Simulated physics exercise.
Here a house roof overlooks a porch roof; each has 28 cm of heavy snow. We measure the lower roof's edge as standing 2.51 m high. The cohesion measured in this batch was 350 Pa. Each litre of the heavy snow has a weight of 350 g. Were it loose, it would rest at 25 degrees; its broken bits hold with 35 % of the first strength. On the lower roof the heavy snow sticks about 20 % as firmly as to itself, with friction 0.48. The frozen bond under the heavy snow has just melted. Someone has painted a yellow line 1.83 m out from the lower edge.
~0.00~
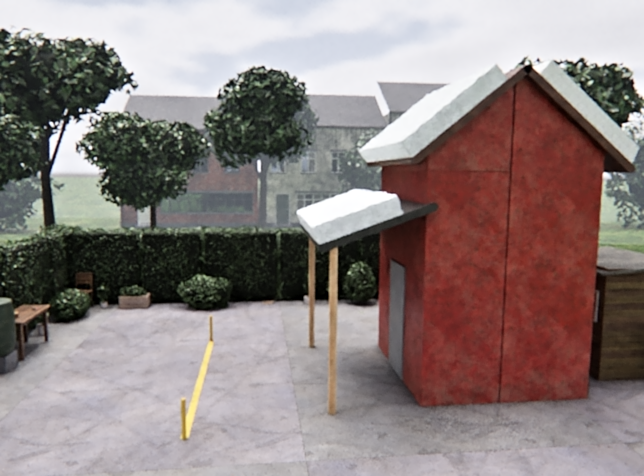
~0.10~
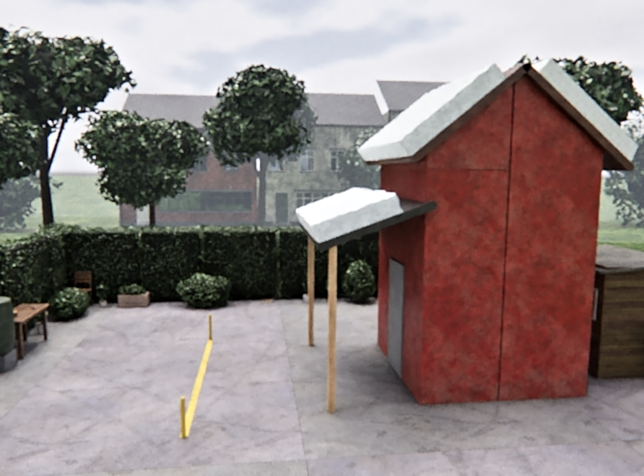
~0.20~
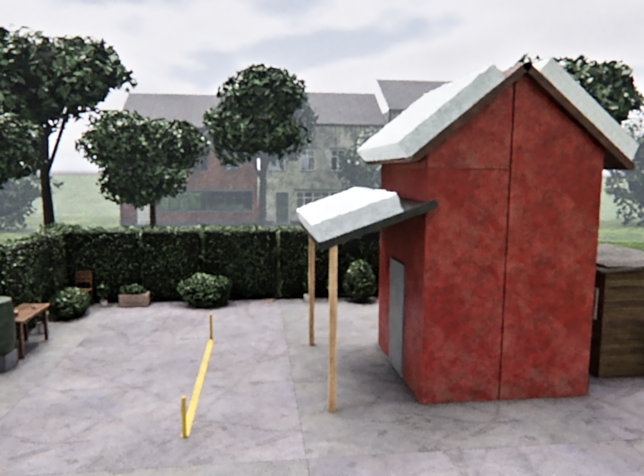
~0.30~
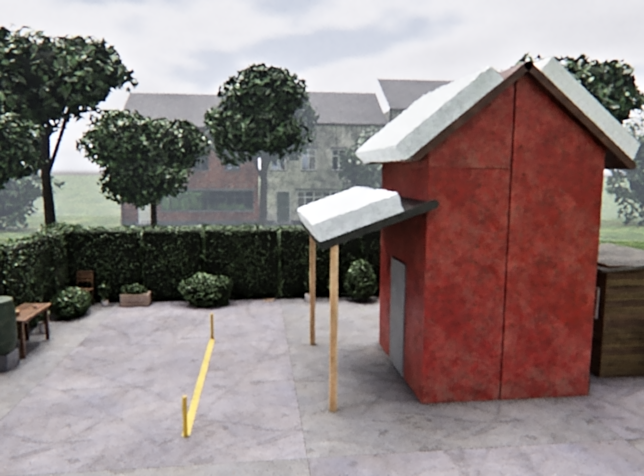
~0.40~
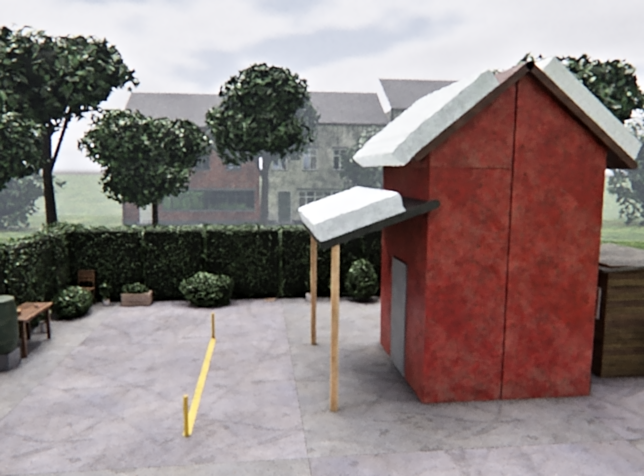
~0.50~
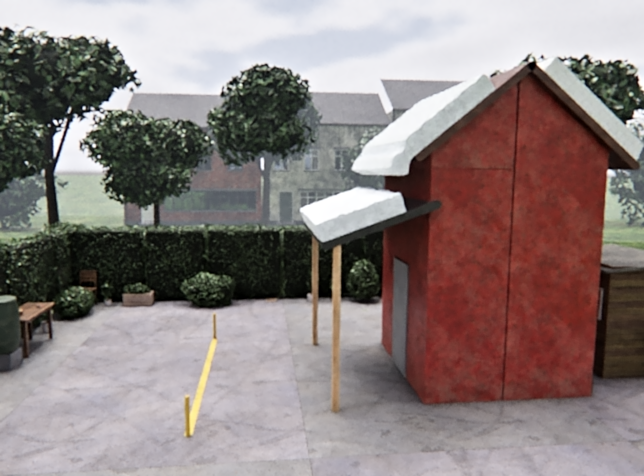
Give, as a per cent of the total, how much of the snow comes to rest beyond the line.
I would say about 21 per cent.
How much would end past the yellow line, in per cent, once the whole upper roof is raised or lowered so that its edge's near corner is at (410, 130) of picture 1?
It would then be around 30 percent.
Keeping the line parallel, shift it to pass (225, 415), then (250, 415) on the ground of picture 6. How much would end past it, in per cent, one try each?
About 35 %, then about 45 %.
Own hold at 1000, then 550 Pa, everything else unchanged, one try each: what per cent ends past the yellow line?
Result: 0 % for the first case, 10 % for the second.
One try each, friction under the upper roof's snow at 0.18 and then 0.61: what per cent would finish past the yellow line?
In that order: 30 %, 16 %.
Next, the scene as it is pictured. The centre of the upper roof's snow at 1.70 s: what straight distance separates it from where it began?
It has shifted some 2.6 m.
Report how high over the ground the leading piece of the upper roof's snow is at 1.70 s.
Somewhere around 1.8 metres, I'd say.
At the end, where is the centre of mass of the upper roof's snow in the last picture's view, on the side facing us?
Close to (243, 357) in the last picture.
After 1.05 s, none is below the lower edge and 0 % is past the line.
After 1.70 s, 21 % is below the lower edge and 0 % is past the line.
After 2.35 s, 67 % is below the lower edge and 13 % is past the line.
After 3.00 s, 69 % is below the lower edge and 21 % is past the line.
After 3.50 s, 69 % is below the lower edge and 21 % is past the line.
